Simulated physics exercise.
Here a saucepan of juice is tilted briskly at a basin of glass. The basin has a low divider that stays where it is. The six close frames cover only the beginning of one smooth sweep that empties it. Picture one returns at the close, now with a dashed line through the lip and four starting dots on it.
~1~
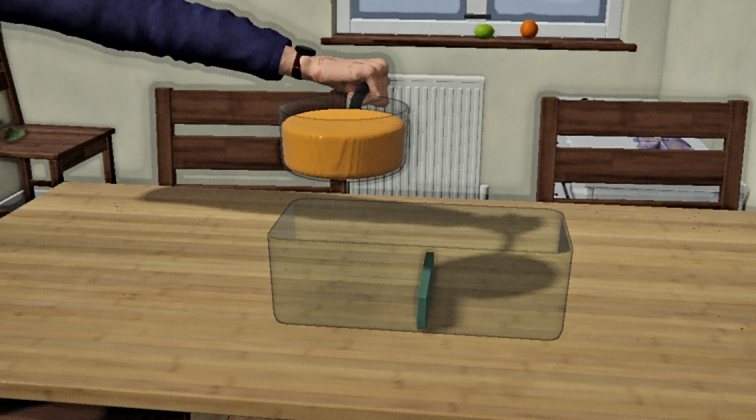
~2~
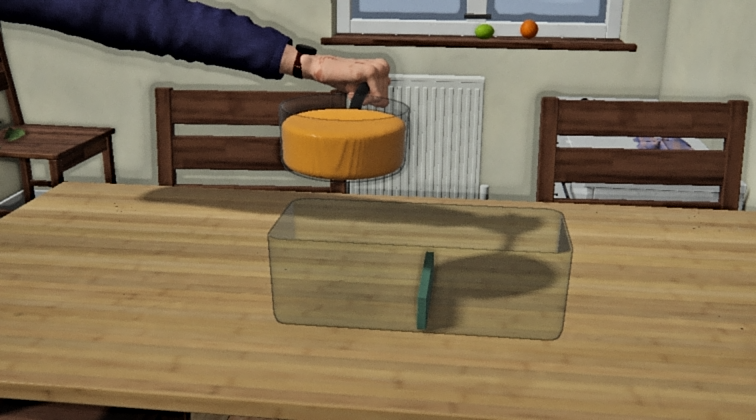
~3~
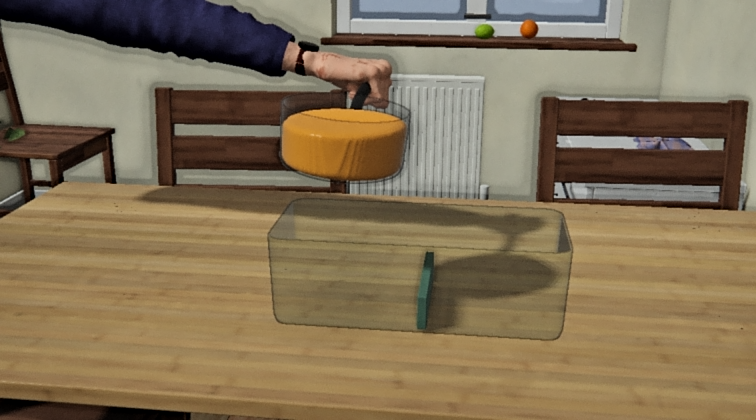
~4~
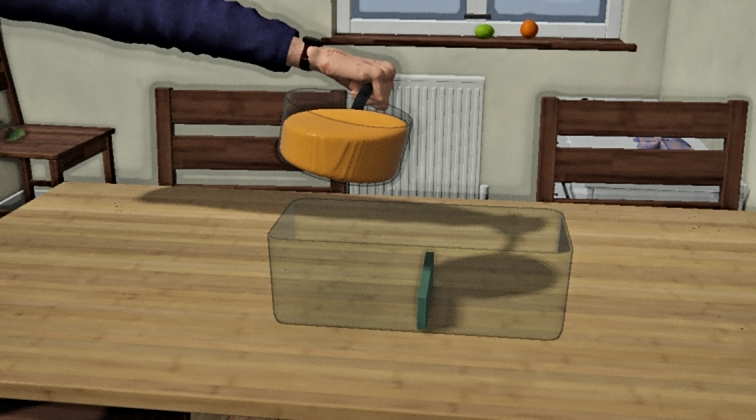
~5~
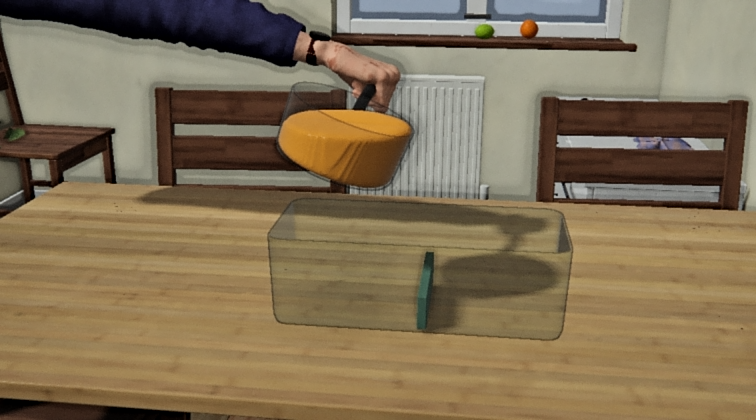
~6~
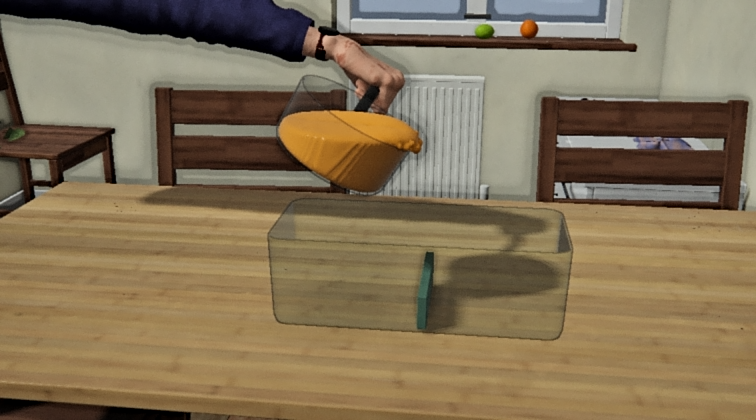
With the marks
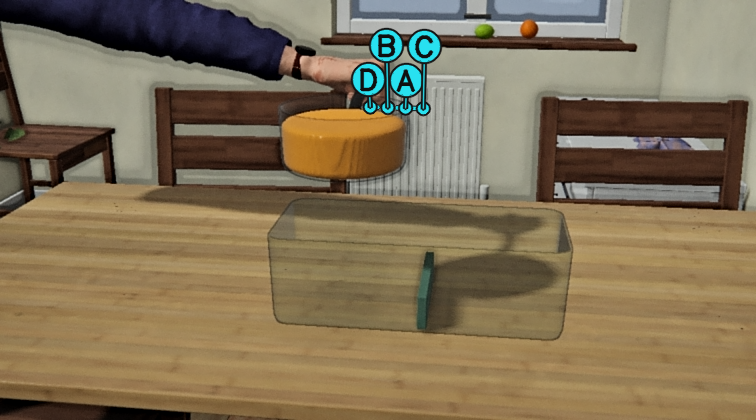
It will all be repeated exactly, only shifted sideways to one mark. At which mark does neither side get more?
Take B.
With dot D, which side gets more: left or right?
More ends on the left.
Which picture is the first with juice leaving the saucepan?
Picture 6.
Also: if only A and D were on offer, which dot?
A.
On the marked copy, A at (405, 108); B at (387, 107); C at (423, 108); D at (370, 107).
Choosing A, about 34 % ends left of the wall and 66 % right of it.
Choosing B, about 51 % ends left of the wall and 48 % right of it.
Choosing C, about 24 % ends left of the wall and 76 % right of it.
Choosing D, about 73 % ends left of the wall and 25 % right of it.
